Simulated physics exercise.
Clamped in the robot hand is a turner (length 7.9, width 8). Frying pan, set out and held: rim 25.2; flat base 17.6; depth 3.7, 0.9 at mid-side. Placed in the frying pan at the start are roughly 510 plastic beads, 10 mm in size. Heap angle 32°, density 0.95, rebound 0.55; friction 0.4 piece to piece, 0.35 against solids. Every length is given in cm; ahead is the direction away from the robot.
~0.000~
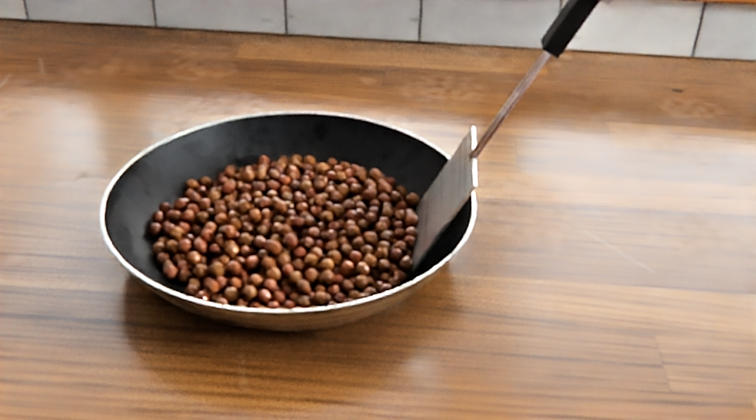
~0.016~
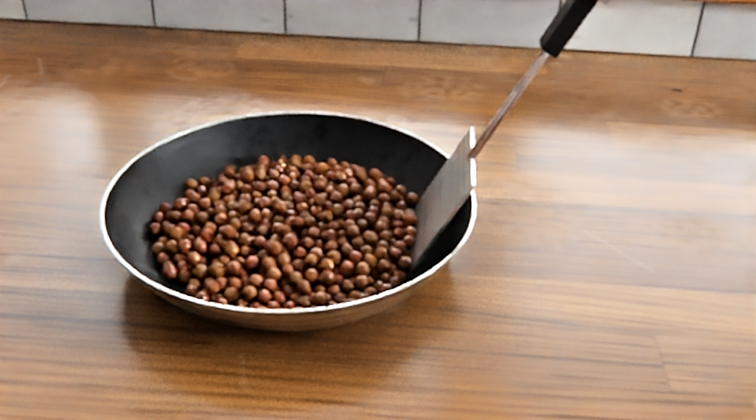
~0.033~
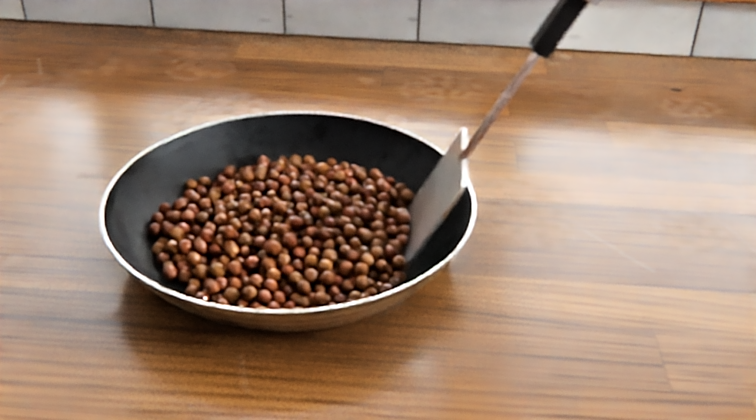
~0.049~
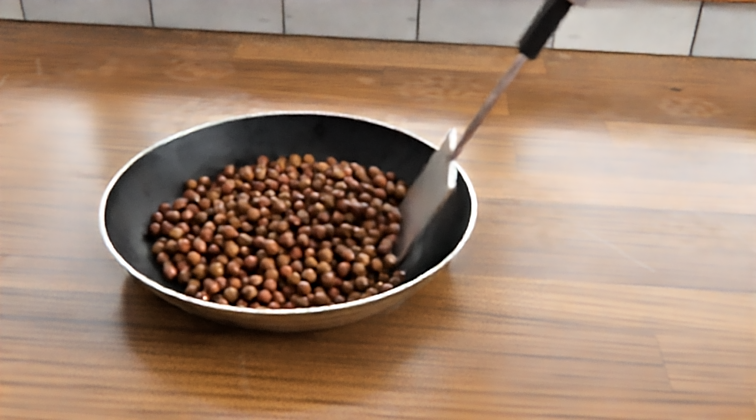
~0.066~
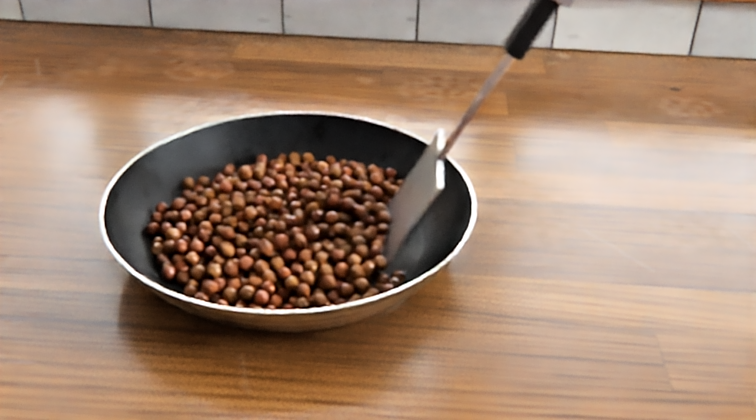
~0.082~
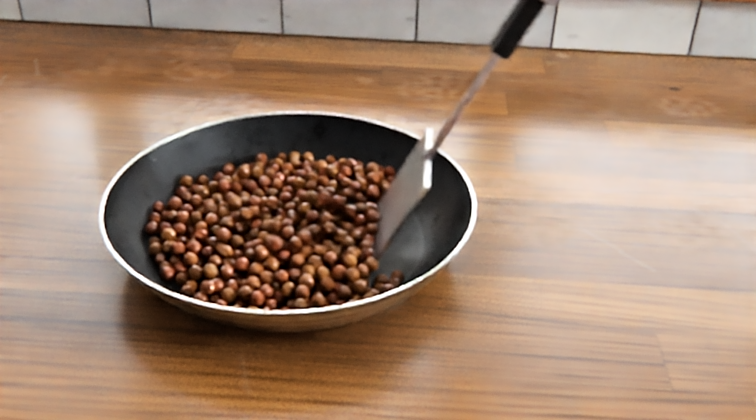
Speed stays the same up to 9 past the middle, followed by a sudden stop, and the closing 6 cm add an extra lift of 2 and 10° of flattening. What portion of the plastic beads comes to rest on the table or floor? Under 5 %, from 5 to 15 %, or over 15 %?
From 5 to 15 %.
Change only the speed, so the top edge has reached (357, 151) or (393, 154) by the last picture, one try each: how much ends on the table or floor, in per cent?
That comes to about 25 and about 20 percent, in that order.
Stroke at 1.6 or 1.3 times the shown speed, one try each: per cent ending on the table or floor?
Some 15 and 15 per cent.
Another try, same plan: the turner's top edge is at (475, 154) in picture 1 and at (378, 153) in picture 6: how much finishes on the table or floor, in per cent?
Some 25 per cent.
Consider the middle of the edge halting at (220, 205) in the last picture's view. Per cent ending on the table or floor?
0 %.
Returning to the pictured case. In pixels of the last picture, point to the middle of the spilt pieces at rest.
Near pixel (81, 212).
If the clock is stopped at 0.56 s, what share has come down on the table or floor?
Fraction noted: Close to 8 per cent.
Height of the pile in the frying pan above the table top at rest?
5.0 cm.
After 0.19 s, sloping 63°, highest piece 3 above the table; 506 in the frying pan.
After 0.31 s, sloping 59°, highest piece 5 above the table; 506 in the frying pan.
After 0.56 s, sloping 53°, highest piece 5 above the table; 469 in the frying pan, 36 on the table or floor, 1 on the blade or in flight.
After 1.61 s, sloping 53°, highest piece 5 above the table; 468 in the frying pan, 38 on the table or floor.
In the end, 468 in the frying pan, 38 on the table or floor. That is 8 % on the table or floor.
